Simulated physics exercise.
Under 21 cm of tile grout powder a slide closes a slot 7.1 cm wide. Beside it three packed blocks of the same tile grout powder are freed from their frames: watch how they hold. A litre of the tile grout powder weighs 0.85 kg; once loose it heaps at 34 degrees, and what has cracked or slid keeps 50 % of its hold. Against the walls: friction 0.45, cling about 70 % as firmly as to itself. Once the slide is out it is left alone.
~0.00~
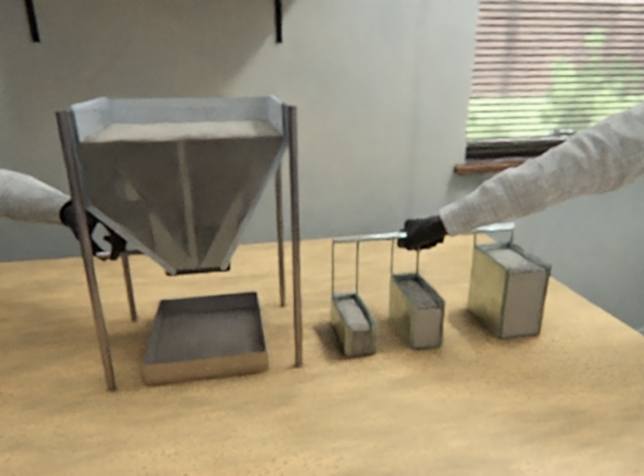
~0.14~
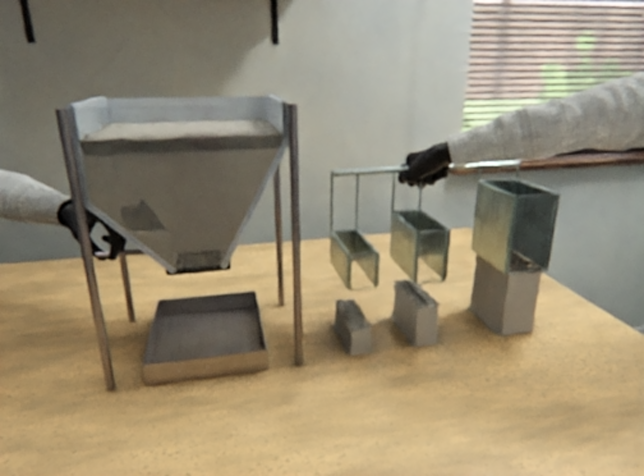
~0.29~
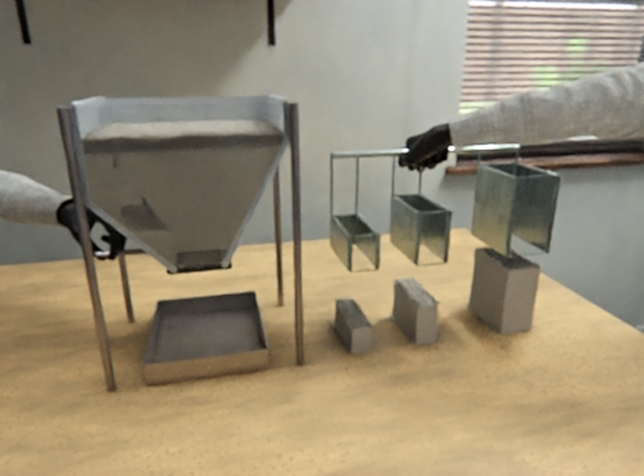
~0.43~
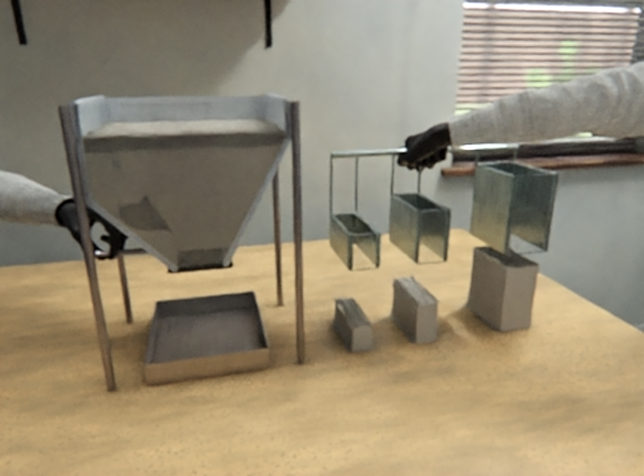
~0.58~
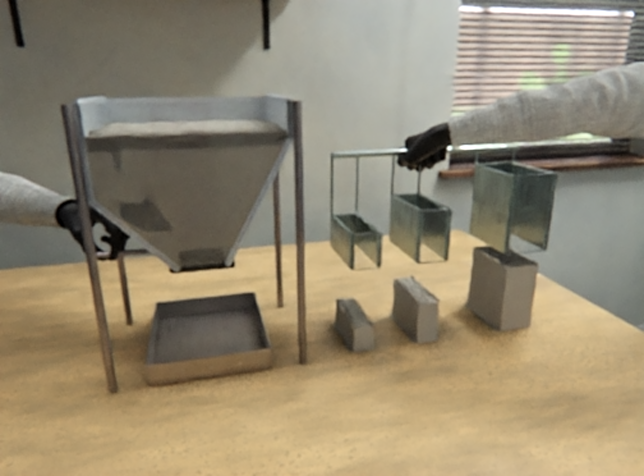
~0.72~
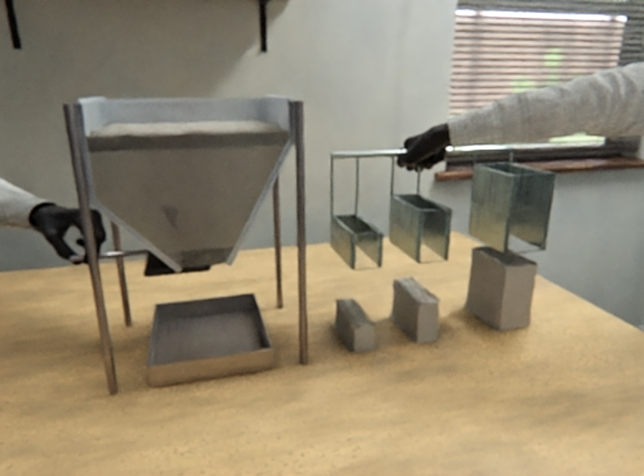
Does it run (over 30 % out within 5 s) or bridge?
It arches.
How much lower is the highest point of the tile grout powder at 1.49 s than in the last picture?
Roughly 0.0 cm.
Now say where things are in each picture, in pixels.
End of the slide at (175, 273), not yet moved; highest point of the tile grout powder at (264, 135); test blocks 5.3 cm, 8.5 cm, 14 cm high (left to right), in the first frame.
End of the slide at (175, 272), not yet moved; highest point of the tile grout powder at (264, 133); test blocks 5.3 cm, 8.5 cm, 14 cm high (left to right), in the second frame.
End of the slide at (177, 271), not yet moved; highest point of the tile grout powder at (266, 132); test blocks 5.3 cm, 8.5 cm, 14 cm high (left to right), in the third frame.
End of the slide at (178, 270), not yet moved; highest point of the tile grout powder at (267, 131); test blocks 5.3 cm, 8.5 cm, 14 cm high (left to right), in the fourth frame.
End of the slide at (180, 270), not yet moved; highest point of the tile grout powder at (269, 130); test blocks 5.3 cm, 8.5 cm, 14 cm high (left to right), in the fifth frame.
End of the slide at (154, 274), moved 4.0 cm; highest point of the tile grout powder at (271, 130); test blocks 5.3 cm, 8.5 cm, 14 cm high (left to right), in the sixth frame.
By 1.07 s, 0 % has run out.
By 1.49 s, 0 % has run out.
By 1.90 s, 0 % has run out.
By 2.32 s, 0 % has run out.
By 5.62 s, at the end, 0 % has run out.
